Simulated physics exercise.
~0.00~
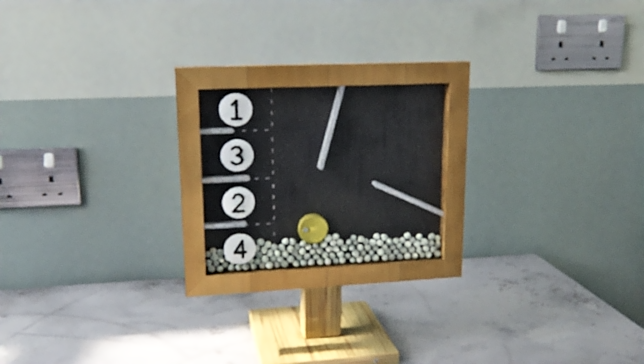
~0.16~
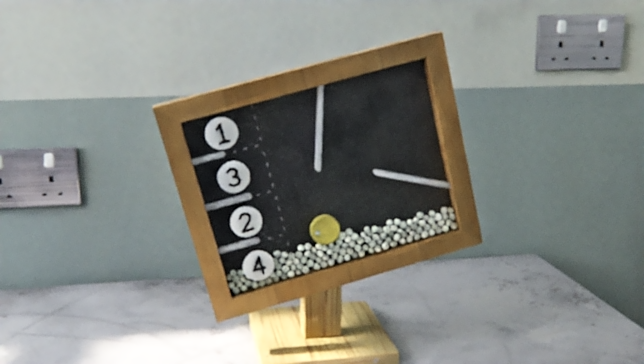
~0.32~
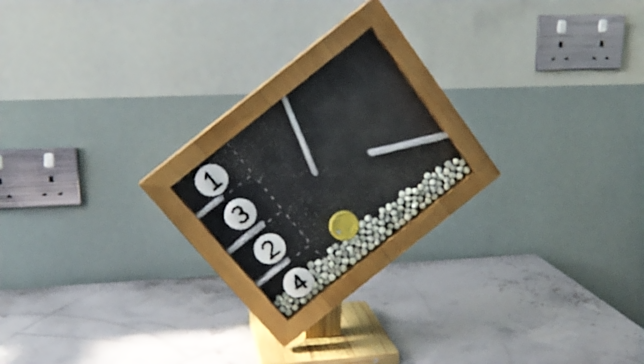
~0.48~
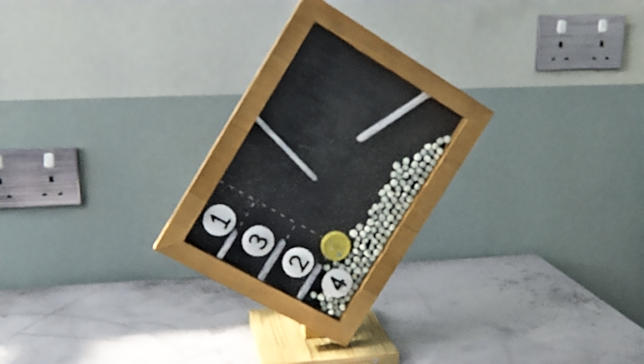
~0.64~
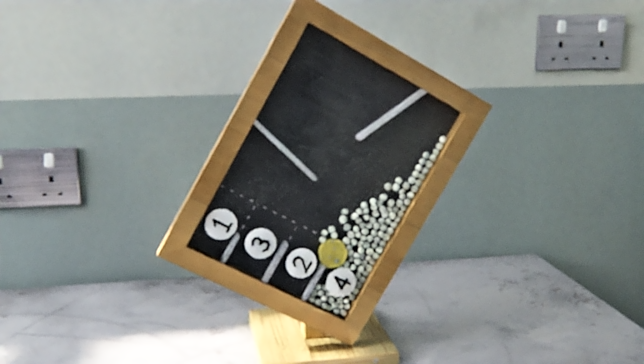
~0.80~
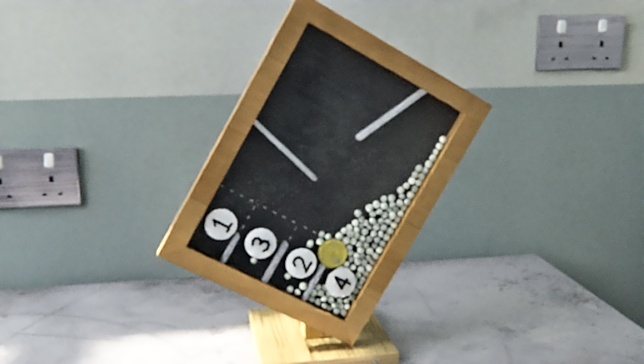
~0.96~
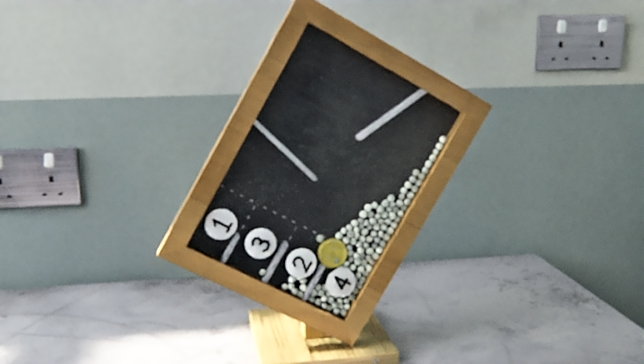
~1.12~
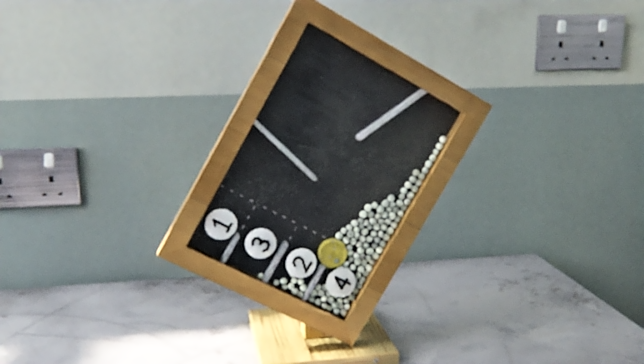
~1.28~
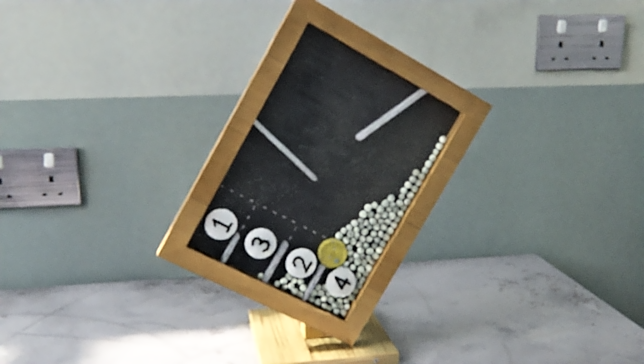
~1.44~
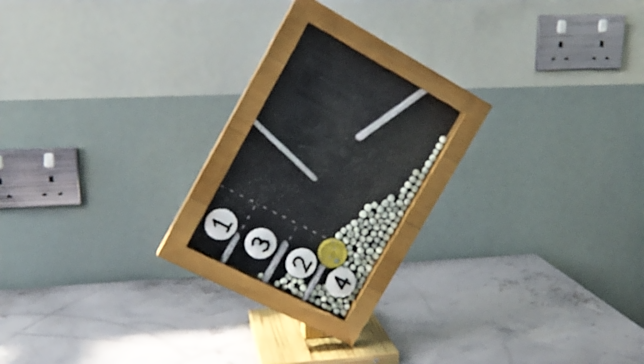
Wooden-framed case tilting anticlockwise on its stand, small pale beads sliding and spilling into lower pockets, yellow disc settling among them.
